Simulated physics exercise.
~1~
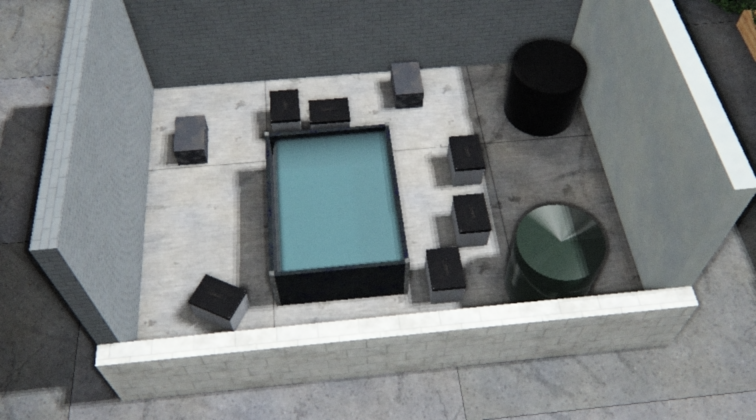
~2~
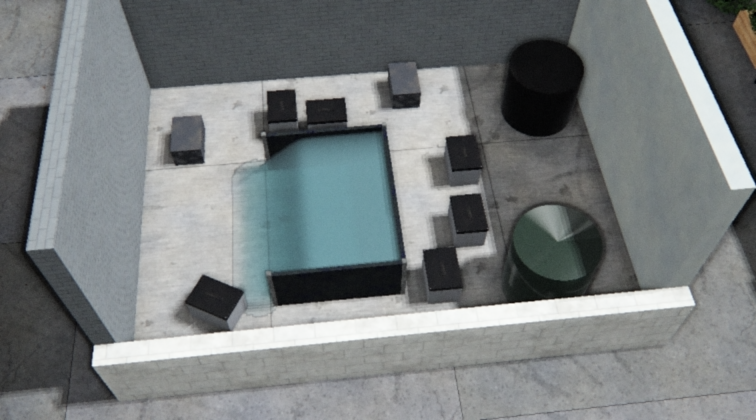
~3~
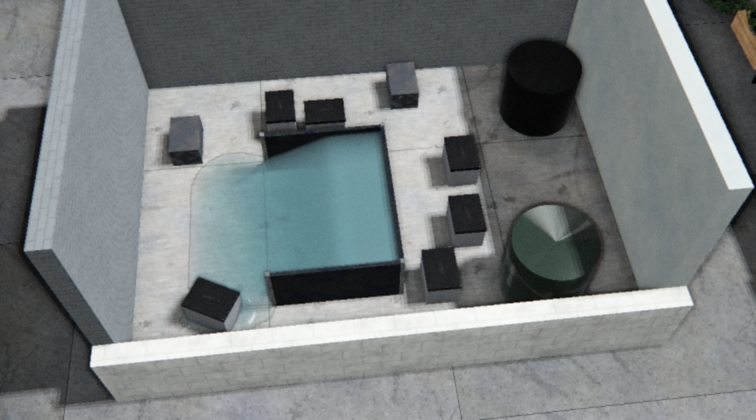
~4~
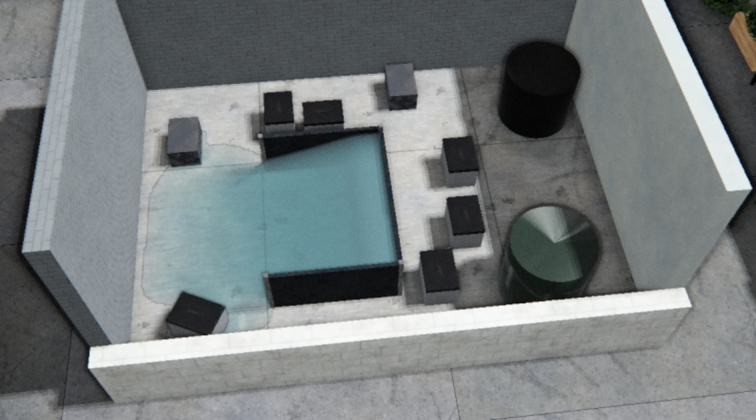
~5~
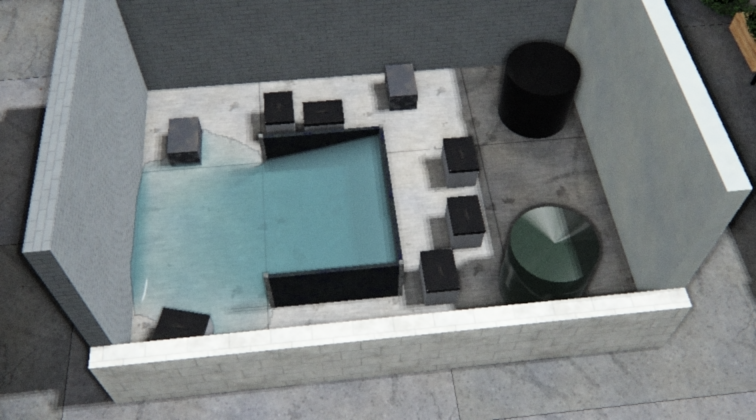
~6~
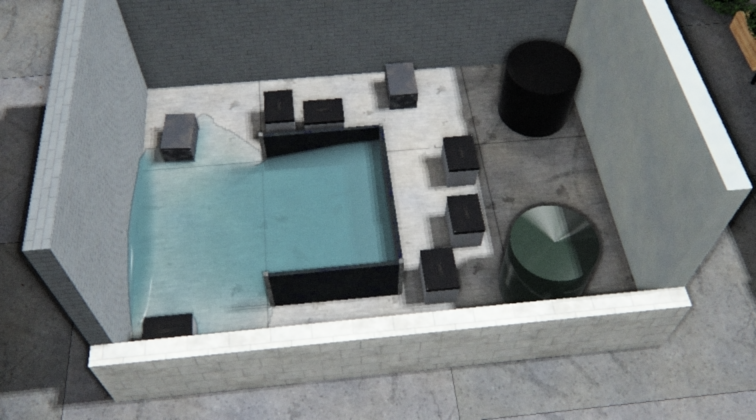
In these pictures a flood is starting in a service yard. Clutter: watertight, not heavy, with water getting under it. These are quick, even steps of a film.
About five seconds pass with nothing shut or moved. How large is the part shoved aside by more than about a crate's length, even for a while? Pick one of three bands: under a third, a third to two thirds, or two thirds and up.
Two thirds and up.
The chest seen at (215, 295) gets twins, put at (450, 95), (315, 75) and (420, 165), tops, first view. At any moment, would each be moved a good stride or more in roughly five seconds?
Okay, in order the twins go a long way, a long way, nowhere much.
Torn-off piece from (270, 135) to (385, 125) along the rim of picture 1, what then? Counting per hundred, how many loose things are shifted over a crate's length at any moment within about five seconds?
Near 60 in a hundred.
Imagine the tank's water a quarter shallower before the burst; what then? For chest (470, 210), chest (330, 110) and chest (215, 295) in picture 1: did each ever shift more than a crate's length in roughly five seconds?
One after the other: Less than that, that far or more, moved that far.
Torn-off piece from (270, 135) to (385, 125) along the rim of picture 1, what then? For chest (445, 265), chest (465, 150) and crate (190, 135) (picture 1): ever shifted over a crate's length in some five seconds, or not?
Well, in order they come out as under that mark, under that mark and beyond that mark.
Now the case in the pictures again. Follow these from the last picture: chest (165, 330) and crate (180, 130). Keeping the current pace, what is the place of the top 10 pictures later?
Estimated positions: (244, 296) and (170, 77), approximately.
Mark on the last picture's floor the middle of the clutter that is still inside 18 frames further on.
I'd say somewhere close to (393, 178).
A moment on, 1 of 8 are well off their spots; 1 afloat.
Next, 1 of 8 are well off their spots; 2 afloat.
Later, 4 of 8 are well off their spots; 3 afloat.
In the end, 7 of 8 are well off their spots, and 7 have been at some point; 6 afloat.
